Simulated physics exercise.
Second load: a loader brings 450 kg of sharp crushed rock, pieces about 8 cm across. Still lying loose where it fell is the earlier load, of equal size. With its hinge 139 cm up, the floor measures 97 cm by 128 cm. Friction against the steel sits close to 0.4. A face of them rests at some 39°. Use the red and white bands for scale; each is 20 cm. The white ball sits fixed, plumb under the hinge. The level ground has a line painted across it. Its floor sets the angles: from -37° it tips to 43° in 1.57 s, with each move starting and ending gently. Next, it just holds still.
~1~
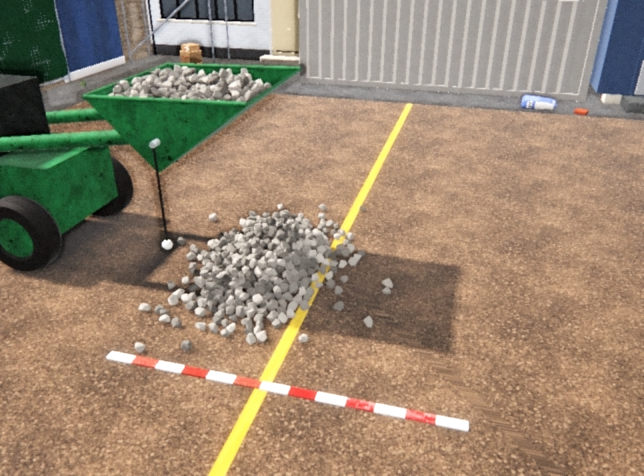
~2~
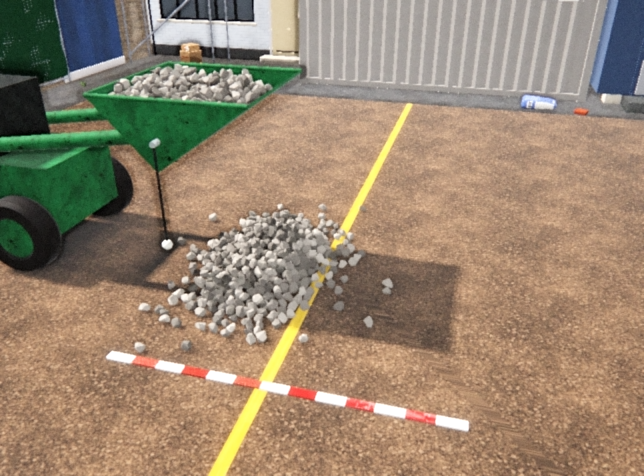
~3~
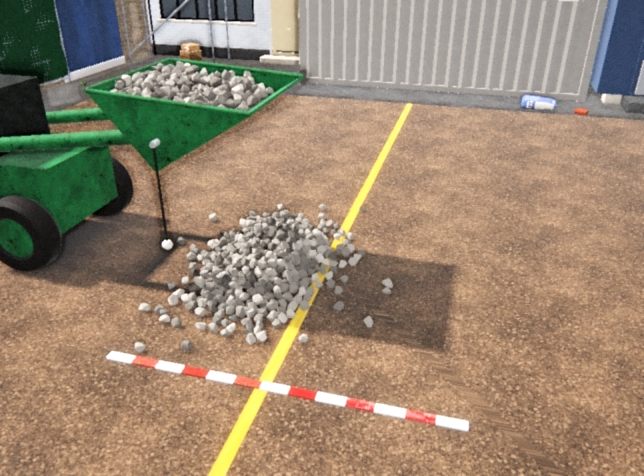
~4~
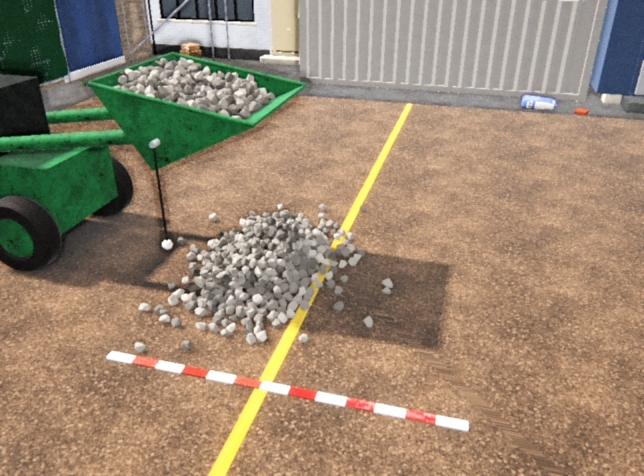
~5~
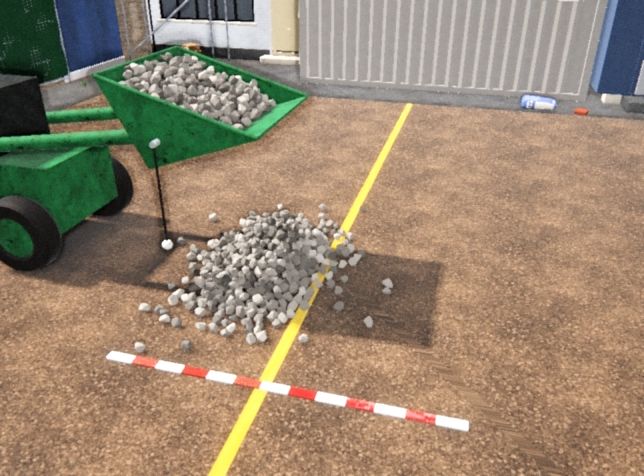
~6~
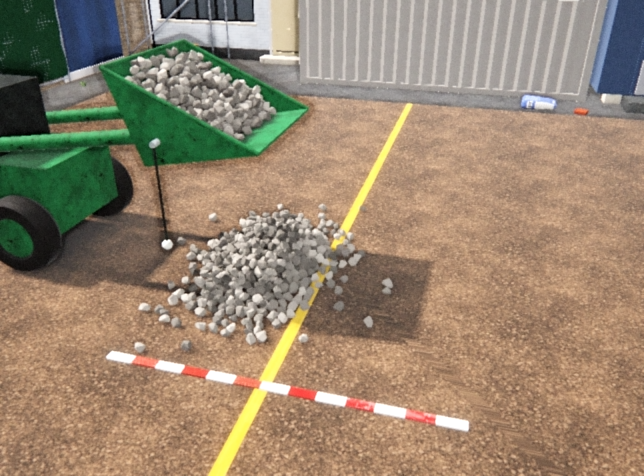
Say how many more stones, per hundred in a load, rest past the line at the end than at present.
I would say 53 more per hundred in a load.
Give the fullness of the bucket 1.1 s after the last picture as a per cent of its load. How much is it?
Still inside: Some 40 %.
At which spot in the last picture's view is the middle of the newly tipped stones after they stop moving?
Their middle rests near (319, 265).
Then, 0.6 s after the last picture the floor is at 31°; in per cent of one load, 98 in the bucket, 96 short of the line, 5 past the line; the foremost stones are at (361, 282).
Then, 1.1 s after the last picture the floor is at 43°; in per cent of one load, 41 in the bucket, 152 short of the line, 7 past the line; the foremost stones are at (361, 282).
Then, 1.4 s after the last picture the floor is at 43°; in per cent of one load, 4 in the bucket, 158 short of the line, 38 past the line; the foremost stones are at (386, 295).
Then, 4.2 s after the last picture the floor is at 43°; in per cent of one load, 0 in the bucket, 142 short of the line, 58 past the line; the foremost stones are at (449, 290). Net gain past the line, 53.
